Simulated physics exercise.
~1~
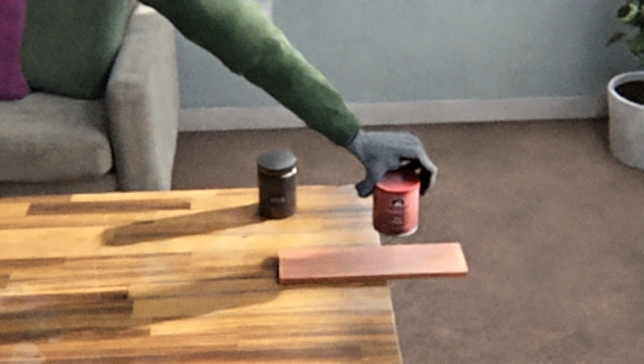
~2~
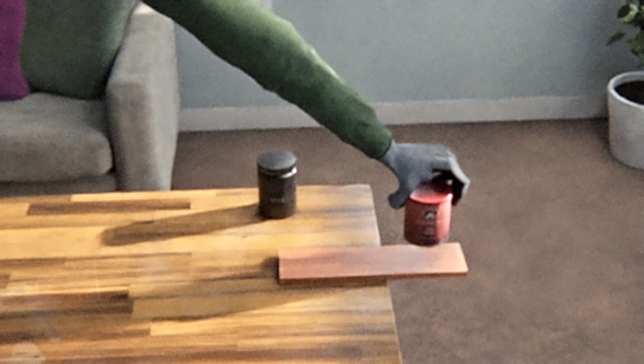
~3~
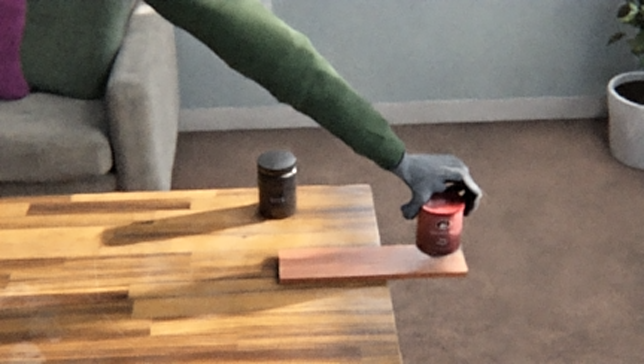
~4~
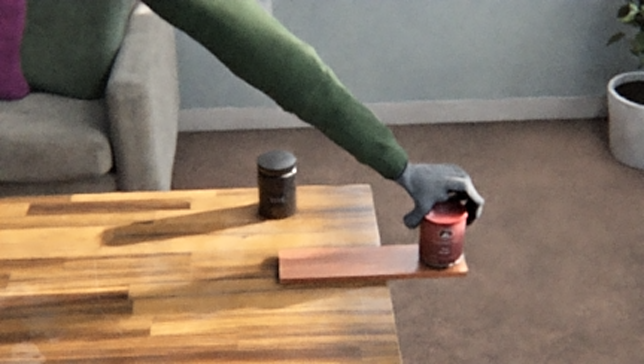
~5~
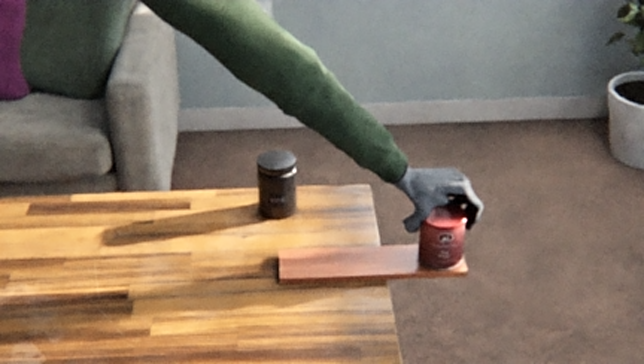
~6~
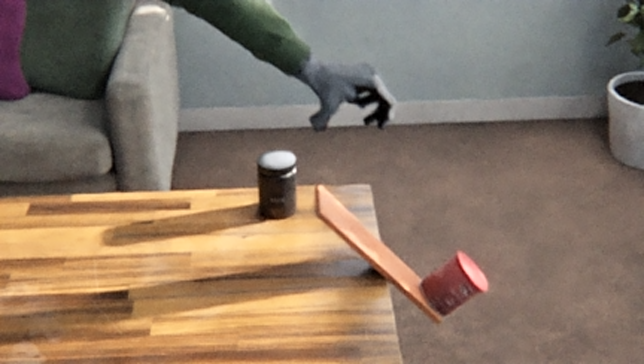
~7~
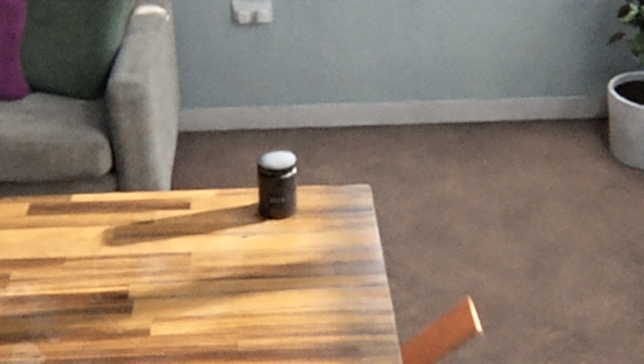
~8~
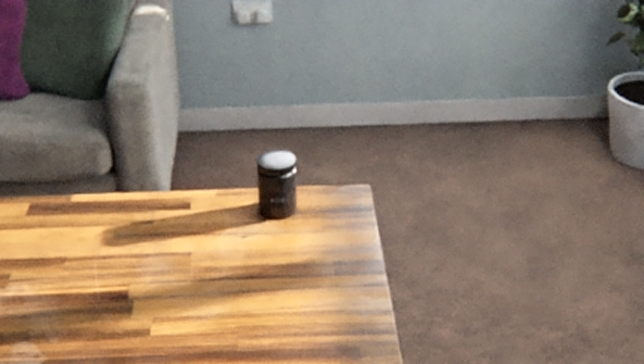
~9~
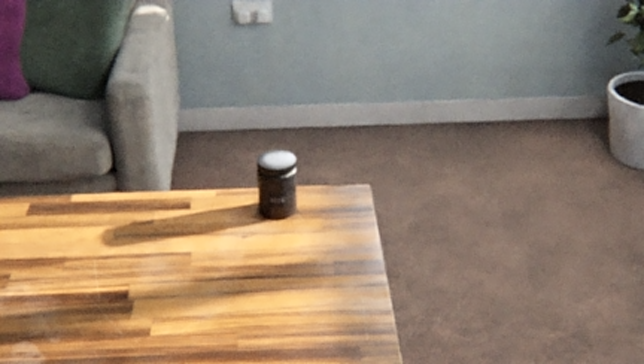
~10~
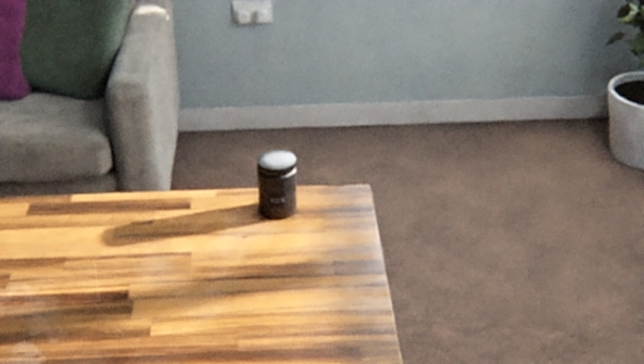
A gloved hand sets a red tin on an overhanging board, and both tip off the table.
